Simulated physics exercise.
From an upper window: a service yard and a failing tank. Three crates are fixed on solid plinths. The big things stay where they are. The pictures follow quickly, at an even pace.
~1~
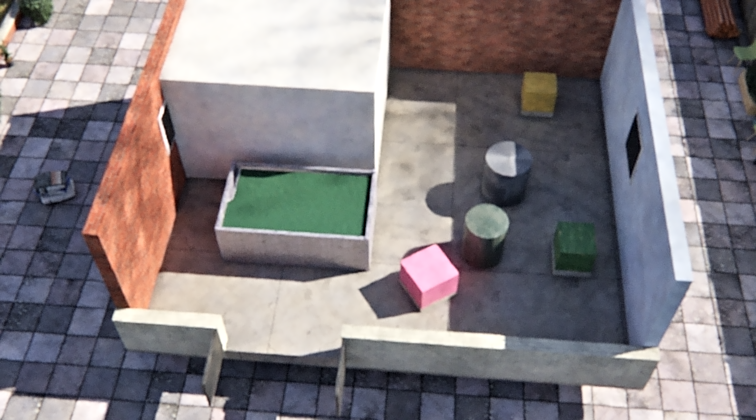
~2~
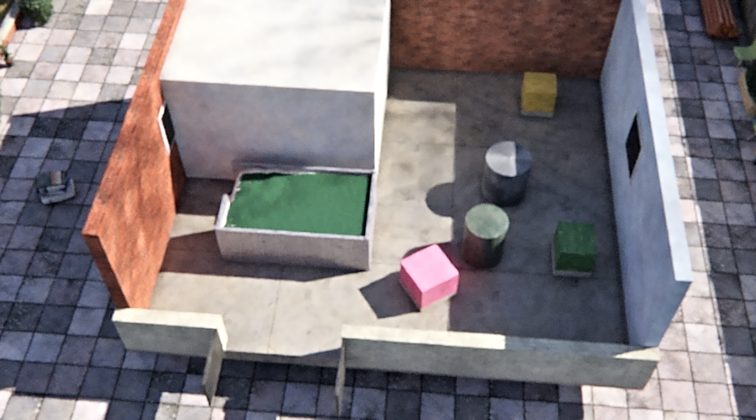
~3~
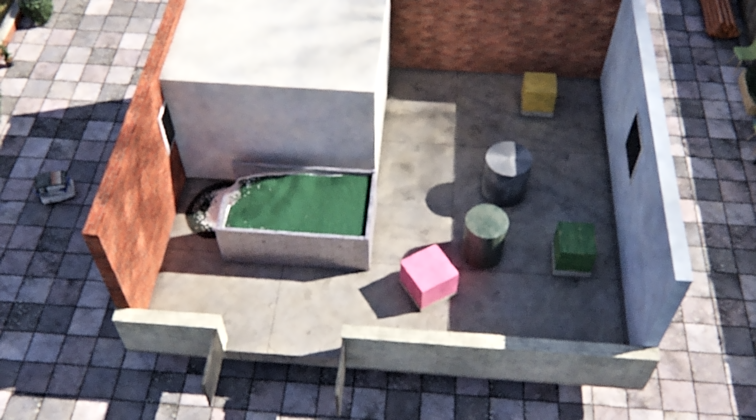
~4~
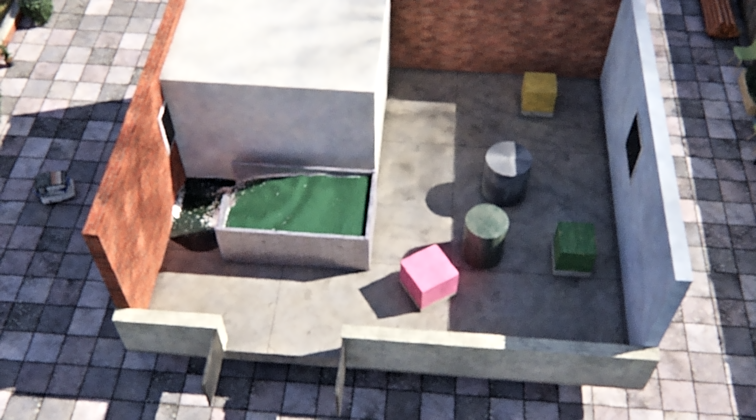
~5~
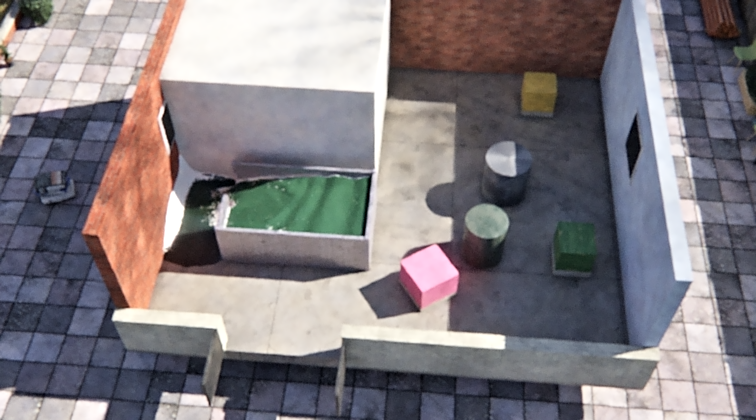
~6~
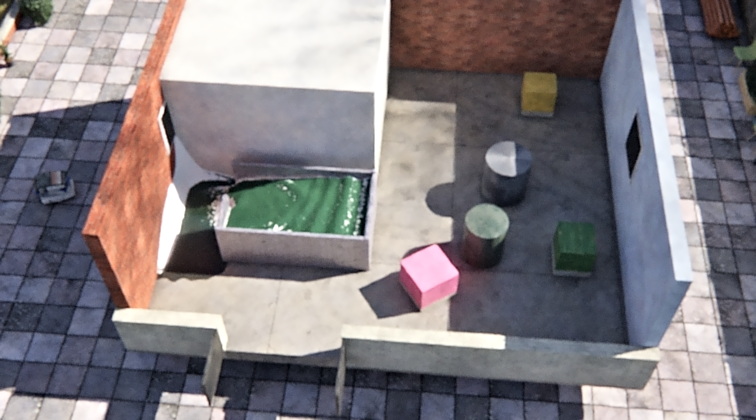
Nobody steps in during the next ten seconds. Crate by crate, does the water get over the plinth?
The yellow crate escapes dry; the pink crate is wetted; the green crate escapes dry.
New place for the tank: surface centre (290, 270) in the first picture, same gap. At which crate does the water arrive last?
That is the one in yellow.
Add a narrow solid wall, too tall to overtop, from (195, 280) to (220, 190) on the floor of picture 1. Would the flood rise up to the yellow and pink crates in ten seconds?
In short: Yellow crate stays dry, pink crate stays dry.
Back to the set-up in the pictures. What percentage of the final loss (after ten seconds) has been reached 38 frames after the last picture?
I make it 65 per cent.
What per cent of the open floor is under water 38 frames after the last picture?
Near 70 in a hundred.
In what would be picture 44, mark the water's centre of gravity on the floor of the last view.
I would point to (331, 251).
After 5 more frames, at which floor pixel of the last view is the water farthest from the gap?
Close to (142, 331).
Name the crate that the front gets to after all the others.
I say the yellow crate.
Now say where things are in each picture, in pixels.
The open tank at (298, 202) is whole and still, in the first picture.
The front is at a hidden place, out from the gap at (236, 202), in the second picture.
The front is at (191, 218), out from the gap at (236, 202), in the third picture.
The front is at (171, 232), out from the gap at (236, 203), in the fourth picture.
Water pours out at (236, 203) and has run to (164, 256), in the fifth picture.
The front is at (158, 275), out from the gap at (236, 203), in the sixth picture.
A moment on, water covers 10 % of the floor; the yellow crate not reached, the pink crate not reached, the green crate not reached.
Next, water covers 20 % of the floor; the yellow crate not reached, the pink crate not reached, the green crate not reached.
Then, water covers 40 % of the floor; the yellow crate not reached, the pink crate water round its plinth, the green crate water round its plinth.
Later, water covers 70 % of the floor; the yellow crate water round its plinth, the pink crate water round its plinth, the green crate water round its plinth.
In the end, water covers 90 % of the floor; the yellow crate stayed above the water, the pink crate was topped, the green crate stayed above the water.
